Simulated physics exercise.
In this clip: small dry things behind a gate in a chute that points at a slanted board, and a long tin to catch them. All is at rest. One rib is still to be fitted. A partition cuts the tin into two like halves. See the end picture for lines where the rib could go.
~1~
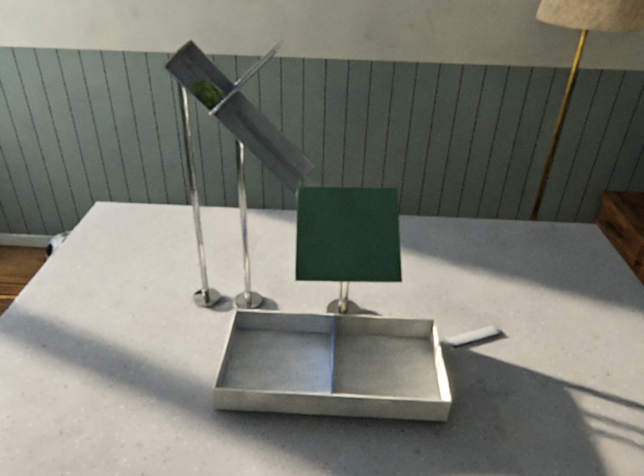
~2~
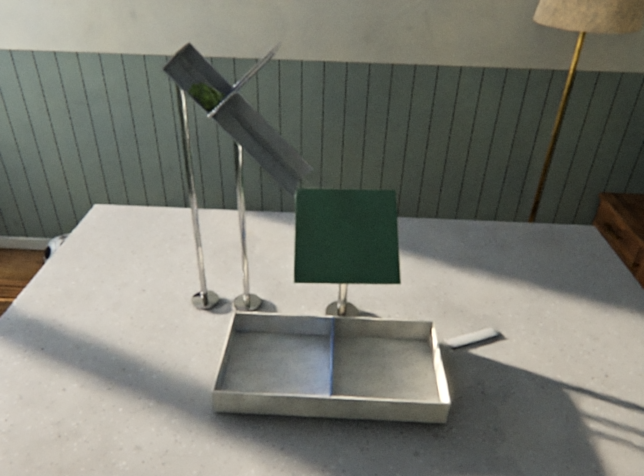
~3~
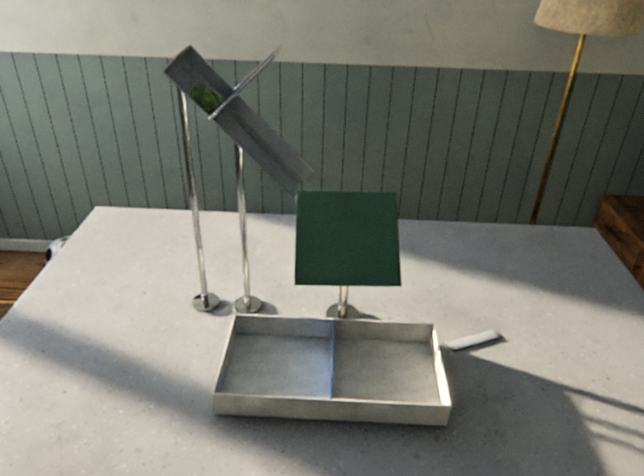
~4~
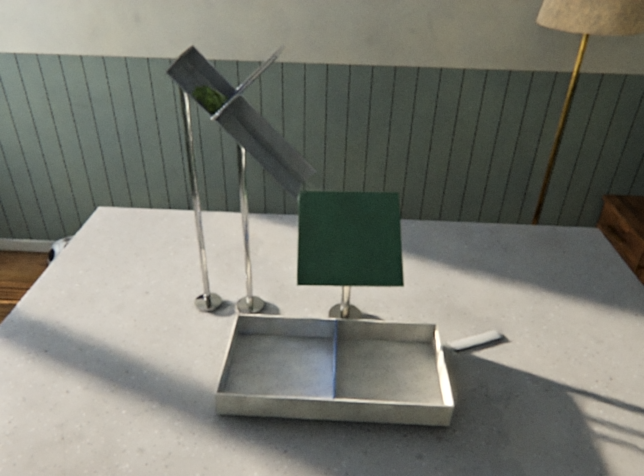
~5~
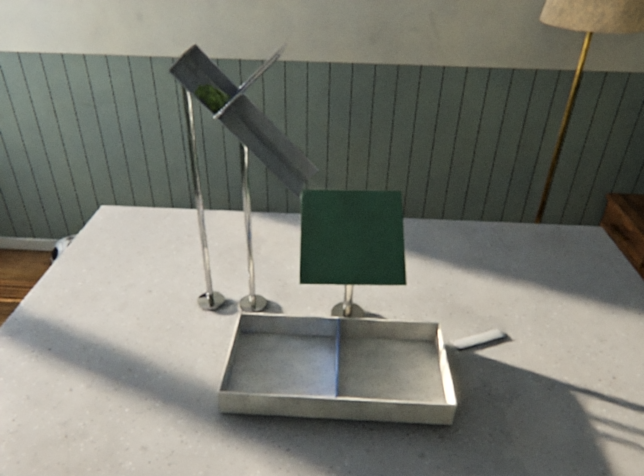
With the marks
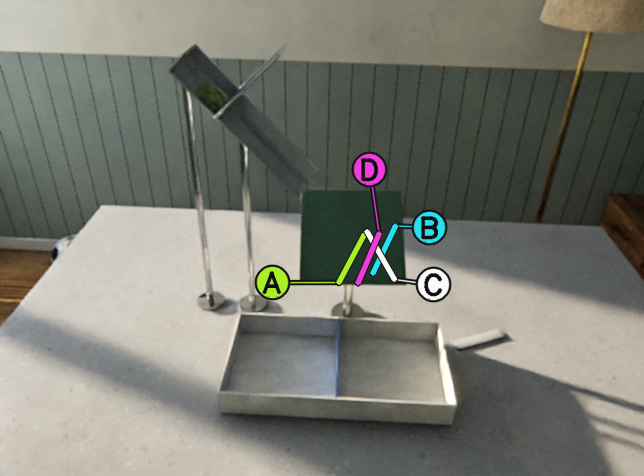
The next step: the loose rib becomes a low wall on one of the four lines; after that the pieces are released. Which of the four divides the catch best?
The best line is D.
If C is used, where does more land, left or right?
Right.
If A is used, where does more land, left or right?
More lands on the left.
On the marked copy, line A from (364, 234) to (338, 282); line B from (395, 225) to (372, 273); line C from (367, 231) to (394, 279); line D from (379, 233) to (358, 282).
With A, of what is caught, almost all in the left half, about a tenth in the right.
With B, of what is caught, about a tenth in the left half, the larger part in the right.
With C, of what is caught, just a few in the left half, almost all in the right.
With D, of what is caught, roughly two thirds in the left half, roughly a third in the right.
